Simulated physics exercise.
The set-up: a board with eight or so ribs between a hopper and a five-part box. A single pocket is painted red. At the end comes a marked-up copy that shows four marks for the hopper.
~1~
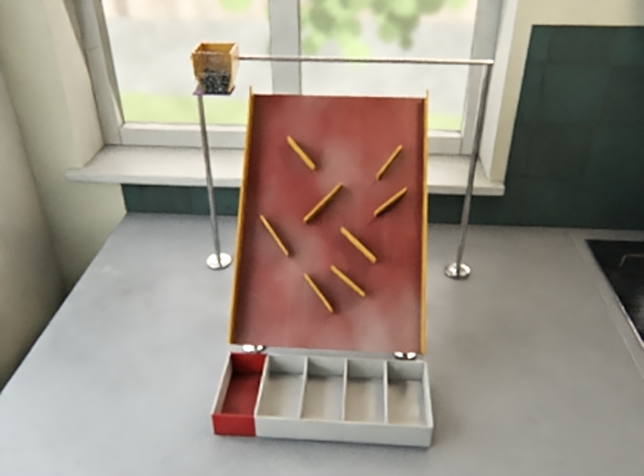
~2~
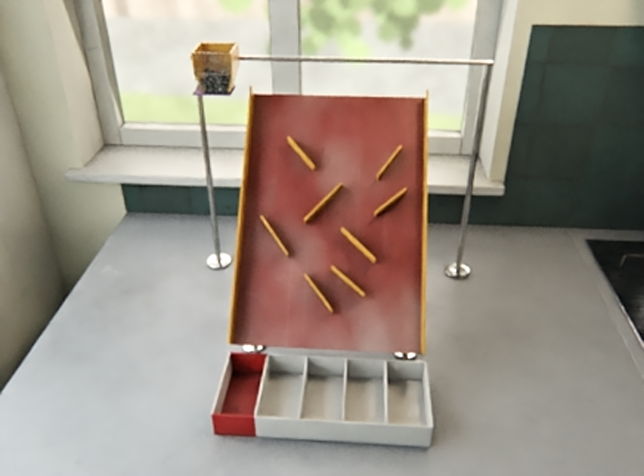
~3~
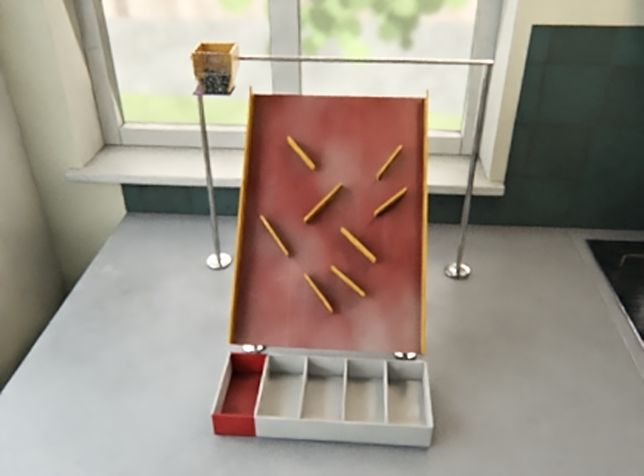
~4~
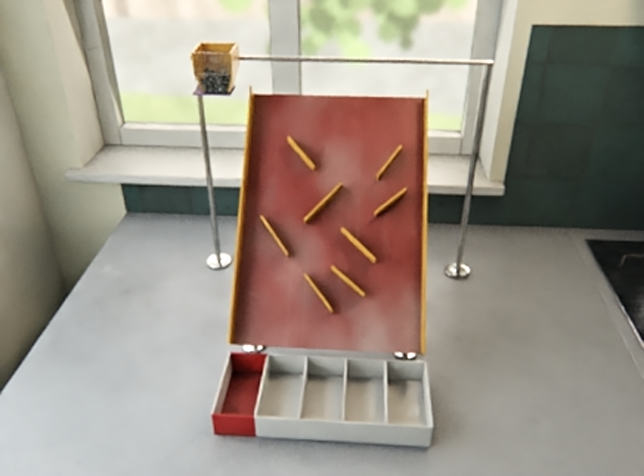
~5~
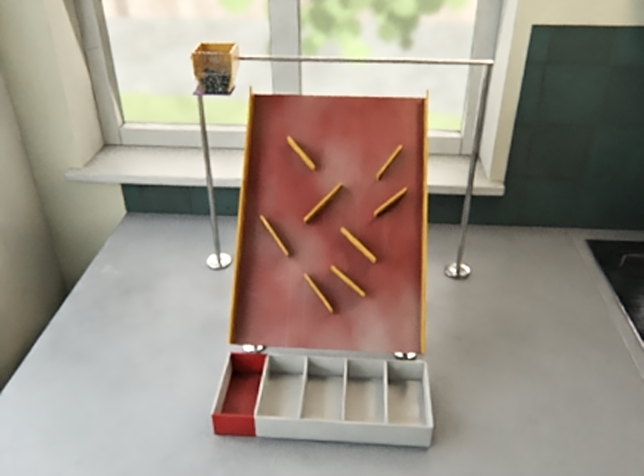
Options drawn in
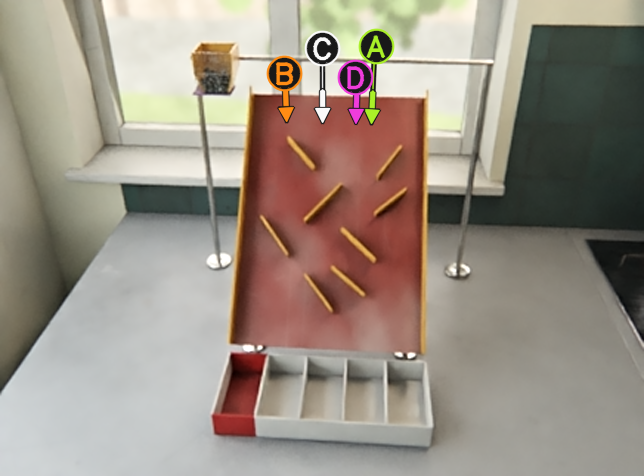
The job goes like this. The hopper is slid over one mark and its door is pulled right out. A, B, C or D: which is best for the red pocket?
B works best here.
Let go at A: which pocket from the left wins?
The fifth from the left.
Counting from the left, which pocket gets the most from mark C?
The second from the left.
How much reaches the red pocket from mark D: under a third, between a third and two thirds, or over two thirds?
Under a third.
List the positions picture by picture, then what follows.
The first frame shows hopper at (220, 84), black beans, door shut.
The second frame shows ribs (288, 137) to (314, 167), (378, 176) to (401, 145), (305, 220) to (342, 183).
The third frame shows ribs (375, 212) to (406, 188), (261, 216) to (288, 254), (342, 228) to (375, 259).
The fourth frame shows ribs (305, 274) to (332, 311), (332, 266) to (364, 295).
The fifth frame shows red pocket at (234, 424), number 1 of 5 from the left.
On the marked copy, mark A meets the board at (371, 118); mark B meets the board at (286, 116); mark C meets the board at (322, 117); mark D meets the board at (356, 118).
With A, none in the red pocket, all in other pockets.
With B, about a third in the red pocket, about two thirds in other pockets.
With C, a stray few in the red pocket, nearly all in other pockets.
With D, none in the red pocket, nearly all in other pockets.
